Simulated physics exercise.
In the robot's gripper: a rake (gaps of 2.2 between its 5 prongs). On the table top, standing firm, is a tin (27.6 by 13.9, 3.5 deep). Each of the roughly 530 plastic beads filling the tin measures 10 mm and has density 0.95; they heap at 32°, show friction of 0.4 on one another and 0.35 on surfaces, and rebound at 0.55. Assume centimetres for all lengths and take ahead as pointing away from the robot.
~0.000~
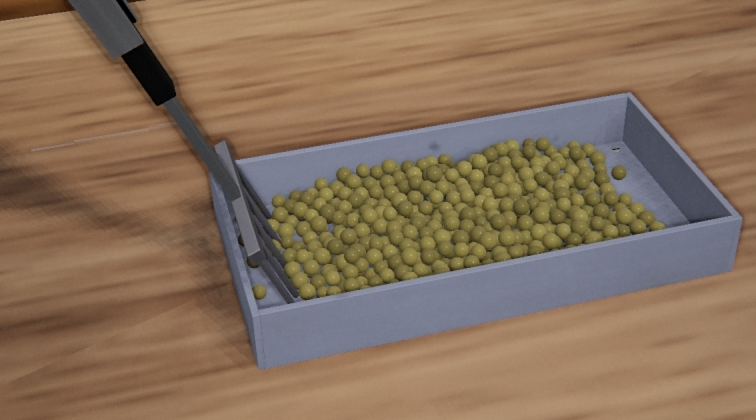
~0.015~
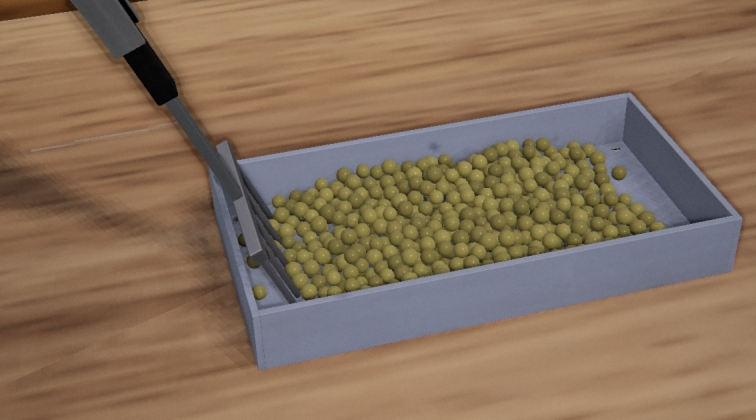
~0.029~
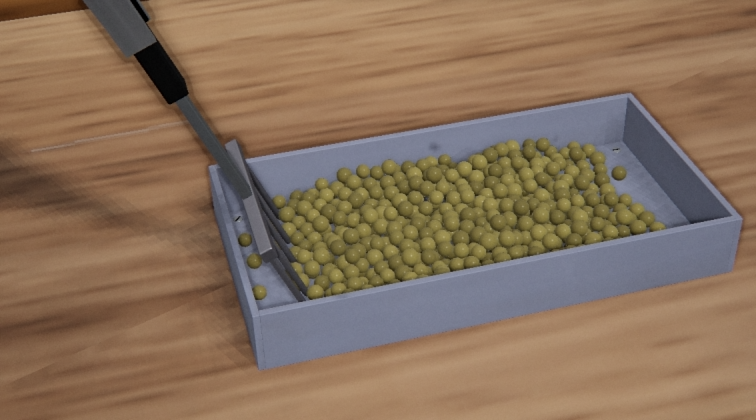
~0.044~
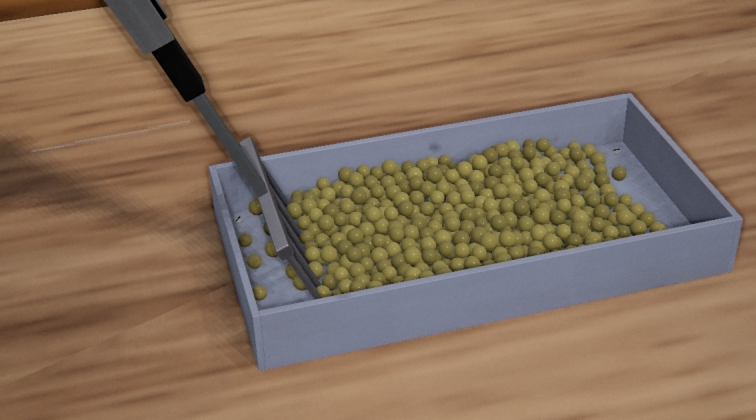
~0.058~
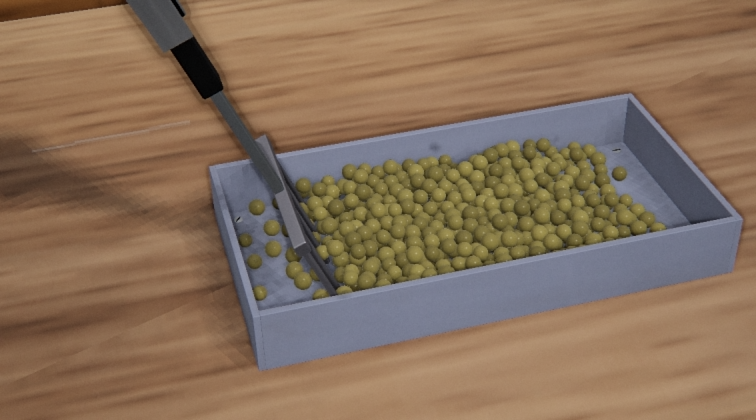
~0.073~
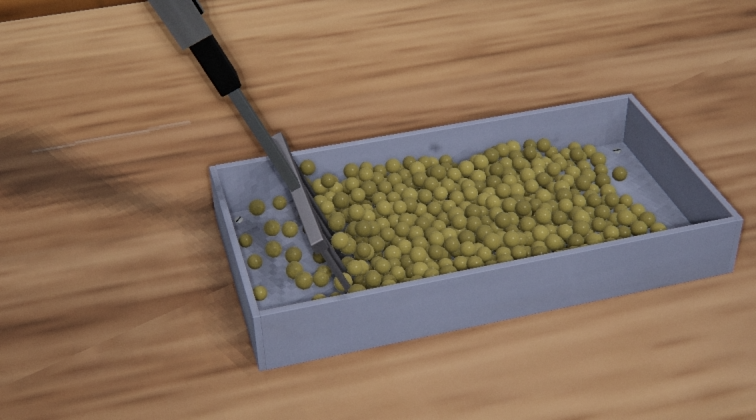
On a wooden table top with streaked brown grain, seen from above at an angle by a still camera, a shallow blue-grey tray sits right of centre. It holds a broad heap of small olive-yellow balls, and a dark and grey robot arm reaches in from the upper left, gripping a grey pronged rake at the tray's left end. The rake moves slowly rightward through the heap's left edge, nudging some balls while others pass behind it and lie scattered on the left of the tray floor.
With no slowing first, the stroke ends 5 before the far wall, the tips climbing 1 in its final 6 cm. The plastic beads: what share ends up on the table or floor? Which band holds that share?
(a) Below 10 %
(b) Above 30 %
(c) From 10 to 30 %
The answer is a.
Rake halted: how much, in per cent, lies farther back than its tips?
Around 50 per cent ends up behind the tips.
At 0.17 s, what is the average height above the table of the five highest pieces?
I'd put them at some 6 centimetres up.
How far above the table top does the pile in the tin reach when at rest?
Measured height: Some 4.5 cm.
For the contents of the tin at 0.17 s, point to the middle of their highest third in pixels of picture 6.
Somewhere around (459, 207) in the last view.
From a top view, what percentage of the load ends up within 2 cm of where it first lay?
Around 10 in a hundred, roughly.
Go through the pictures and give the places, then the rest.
In the first picture, rake bar at (238, 199), sloping 67°; upper third of the load around (454, 212), from x 245 to 680, top at y 145; 533 in the tin.
In the second picture, rake bar at (240, 199), sloping 67°; upper third of the load around (454, 212), from x 245 to 680, top at y 145.
In the third picture, rake bar at (250, 197), sloping 67°; upper third of the load around (452, 213), from x 245 to 680, top at y 145.
In the fourth picture, rake bar at (265, 195), sloping 67°; upper third of the load around (443, 216), from x 245 to 680, top at y 145.
In the fifth picture, rake bar at (281, 192), sloping 67°; upper third of the load around (432, 214), from x 245 to 680, top at y 145.
In the sixth picture, rake bar at (297, 190), sloping 67°; upper third of the load around (434, 212), from x 245 to 685, top at y 145; 533 in the tin.
After 0.17 s, sloping 67°, highest piece 6 above the table; 532 in the tin, 1 in flight or on the tool.
After 0.27 s, sloping 67°, highest piece 5 above the table; 531 in the tin, 1 on the table or floor, 1 in flight or on the tool.
After 0.51 s, sloping 67°, highest piece 4 above the table; 517 in the tin, 13 on the table or floor, 3 in flight or on the tool.
After 1.21 s, sloping 67°, highest piece 4 above the table; 517 in the tin, 16 on the table or floor.
At rest, 517 in the tin, 16 on the table or floor. That is 3 % on the table or floor.
